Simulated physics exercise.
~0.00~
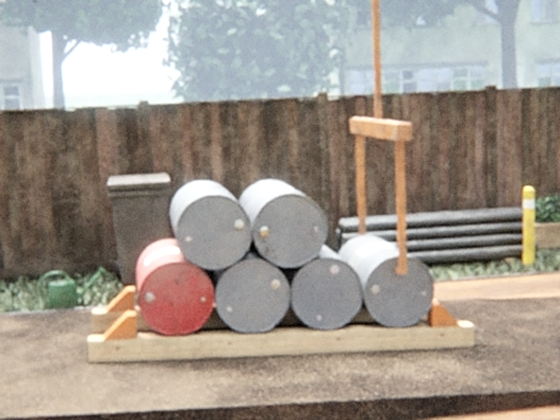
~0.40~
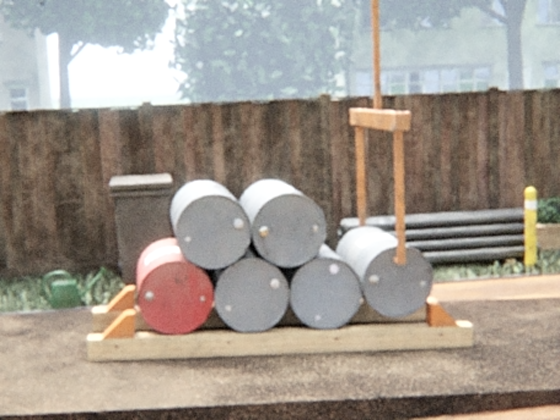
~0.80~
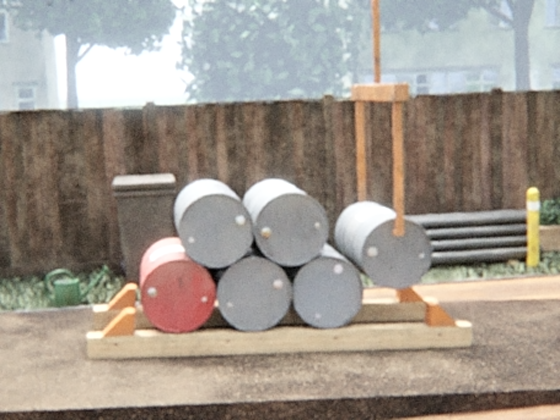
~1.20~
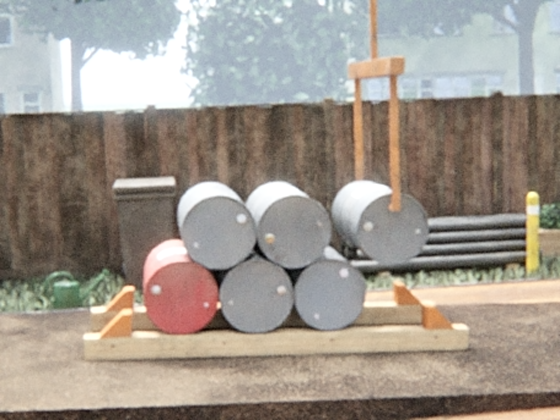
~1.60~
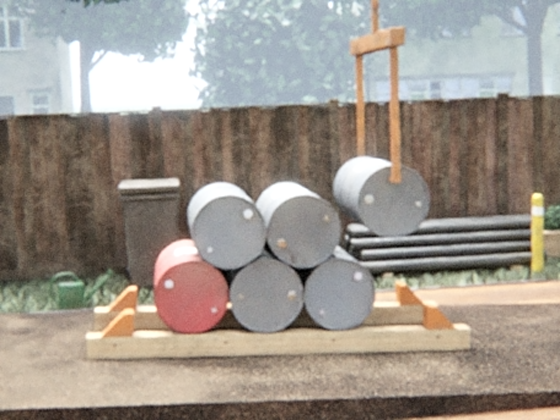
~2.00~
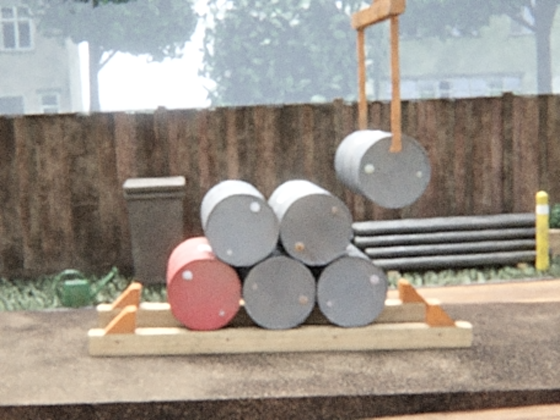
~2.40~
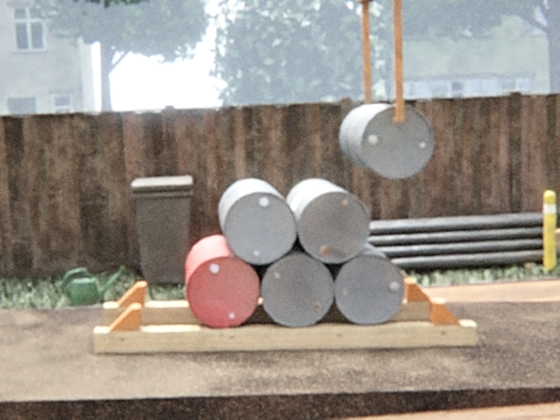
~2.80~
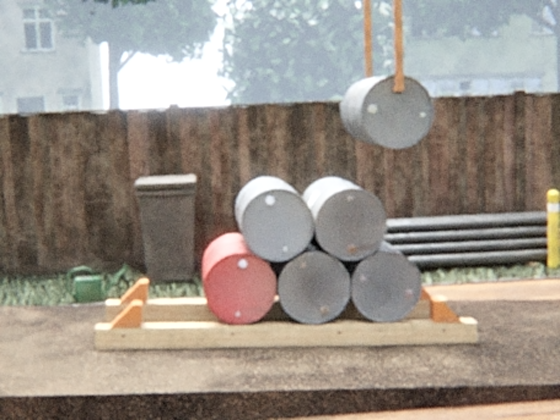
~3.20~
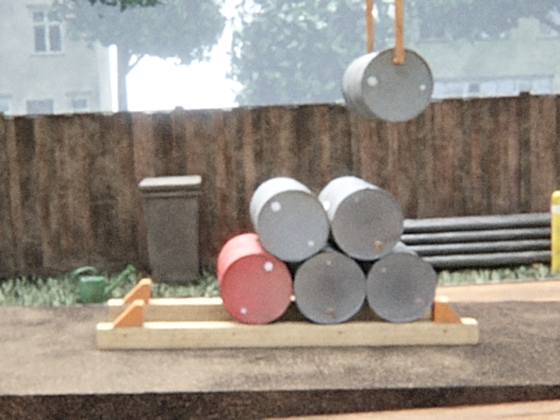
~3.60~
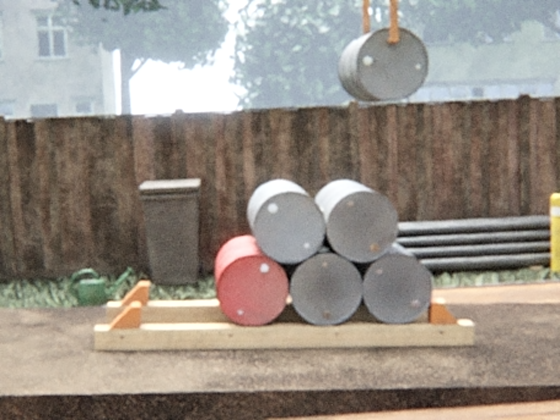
In a yard backed by a dark wooden fence, with pale buildings and trees beyond, drums lie stacked on timber bearers, seen from the front with their ends facing us. Four sit along the bottom, a red one at the left and the rest grey, with two more grey ones on top. An orange lifting frame raises the bottom right drum straight up out of the row. As it climbs, the remaining five roll together to the right, still stacked. They settle against the right-hand chock, the red drum well clear of the left one, while the lifted drum hangs high above the fence.
